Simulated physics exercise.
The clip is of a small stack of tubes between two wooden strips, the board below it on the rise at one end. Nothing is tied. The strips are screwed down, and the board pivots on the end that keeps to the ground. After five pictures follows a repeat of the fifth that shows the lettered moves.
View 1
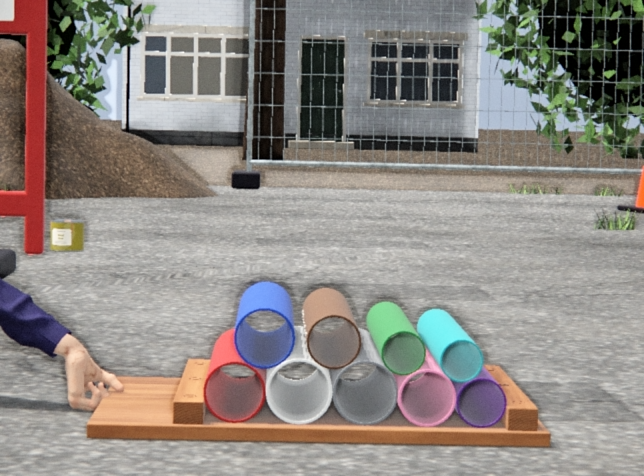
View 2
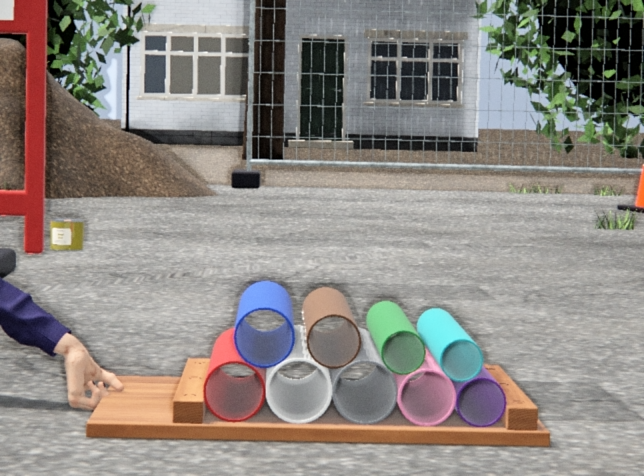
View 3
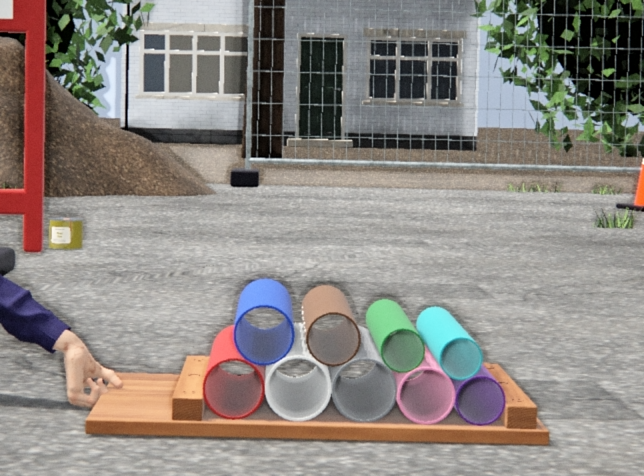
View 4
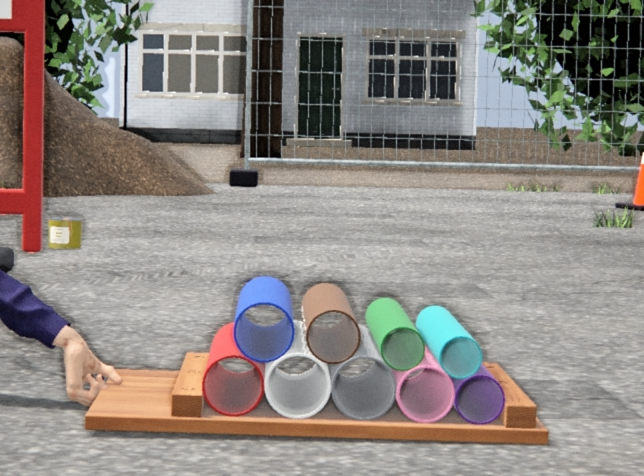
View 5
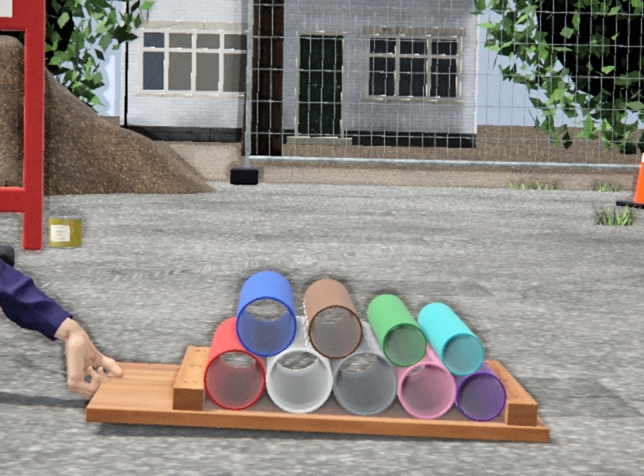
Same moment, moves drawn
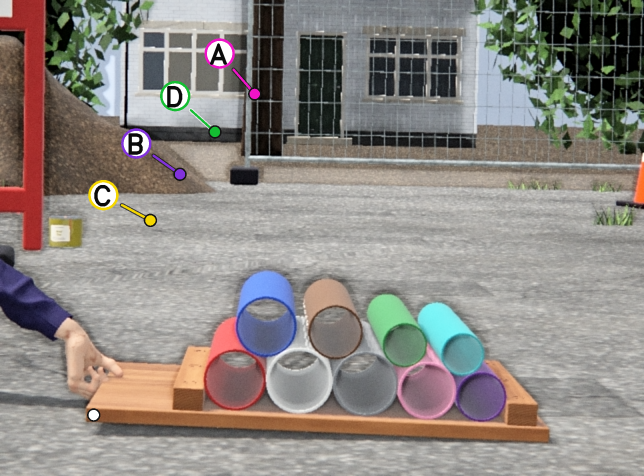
On a paved yard seen from low at the front, a mesh fence and a pale house stand behind a mound of earth. A wooden board holds coloured tubes in two rows between strips, blue, brown, green and turquoise above red, white, grey, pink and purple. A hand at the left raises that end very slightly, the board pivoting at its right end and the tubes riding along, while the view stays practically still.
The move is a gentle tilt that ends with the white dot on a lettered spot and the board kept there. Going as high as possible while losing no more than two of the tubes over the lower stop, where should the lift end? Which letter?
Stop at C.
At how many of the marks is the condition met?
One of them.
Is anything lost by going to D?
At D: Yes.
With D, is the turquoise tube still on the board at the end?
The turquoise tube: No.
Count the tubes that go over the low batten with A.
At A the number is four.
On the copy, A at (254, 94); B at (180, 174); C at (151, 220); D at (215, 132); the white dot at (94, 415).
On C. First, board at 16°.
Then, board at 27°.
Finally, board at 27°, one over the low batten (turquoise).
By contrast, A four over the low batten (turquoise, blue, brown, green); B four over the low batten (turquoise, blue, brown, green); D four over the low batten (turquoise, blue, brown, green).
